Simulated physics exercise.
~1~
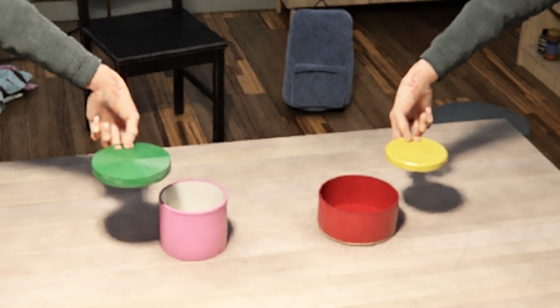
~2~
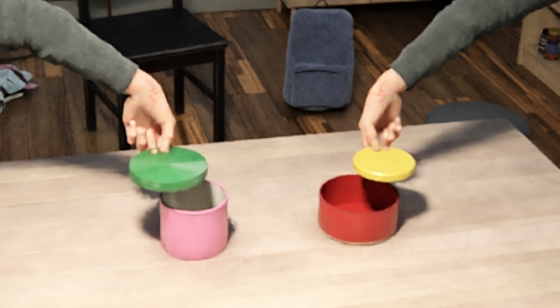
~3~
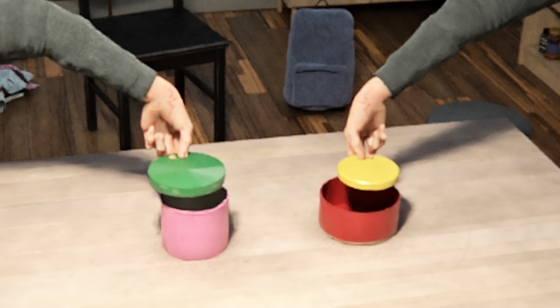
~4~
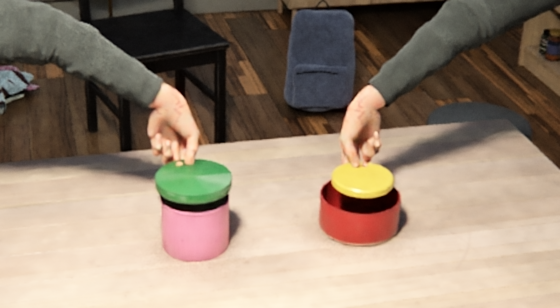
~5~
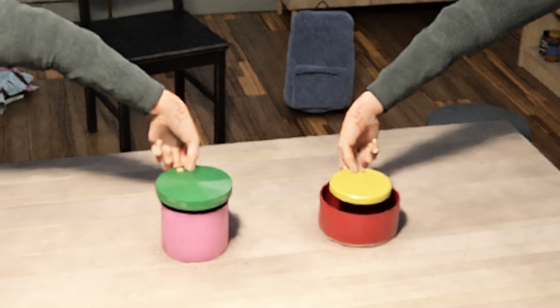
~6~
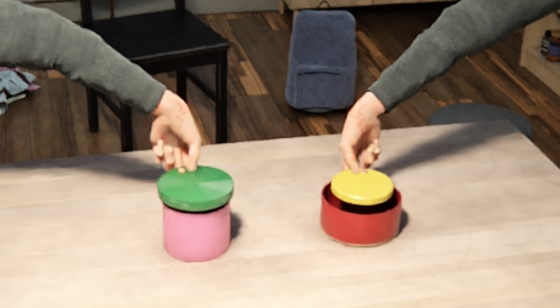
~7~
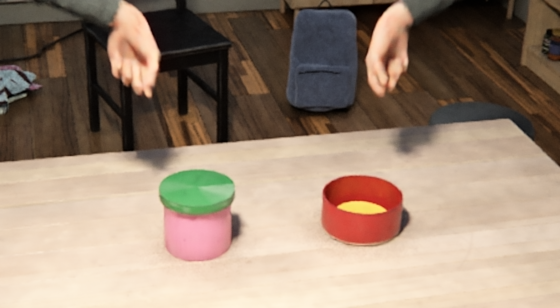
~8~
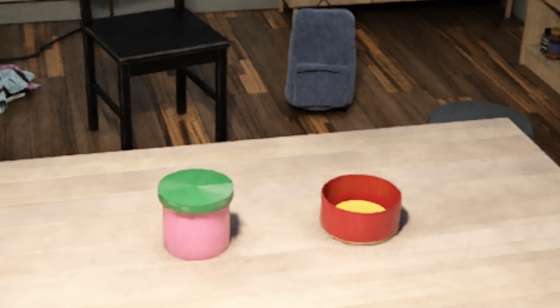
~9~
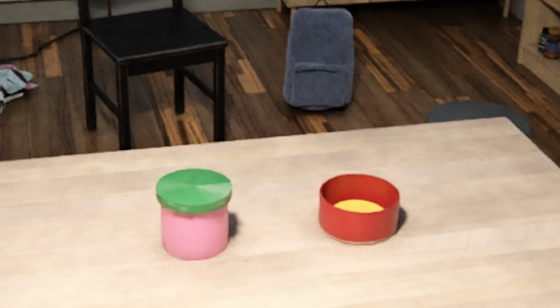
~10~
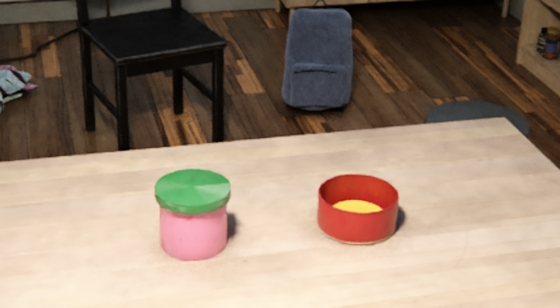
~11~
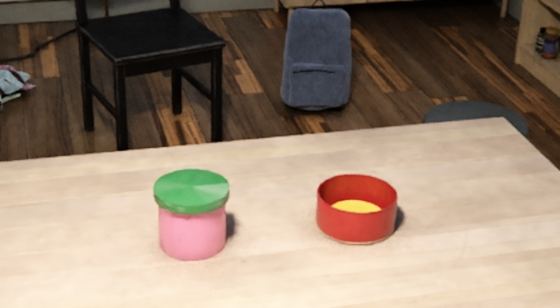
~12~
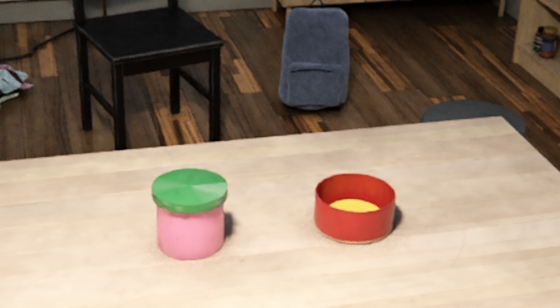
A green disc and a yellow disc were lowered by two hands over a pink pot and a red one on a table; once released, the green one stayed on top, covering the pink pot, while the yellow one dropped inside the red pot.
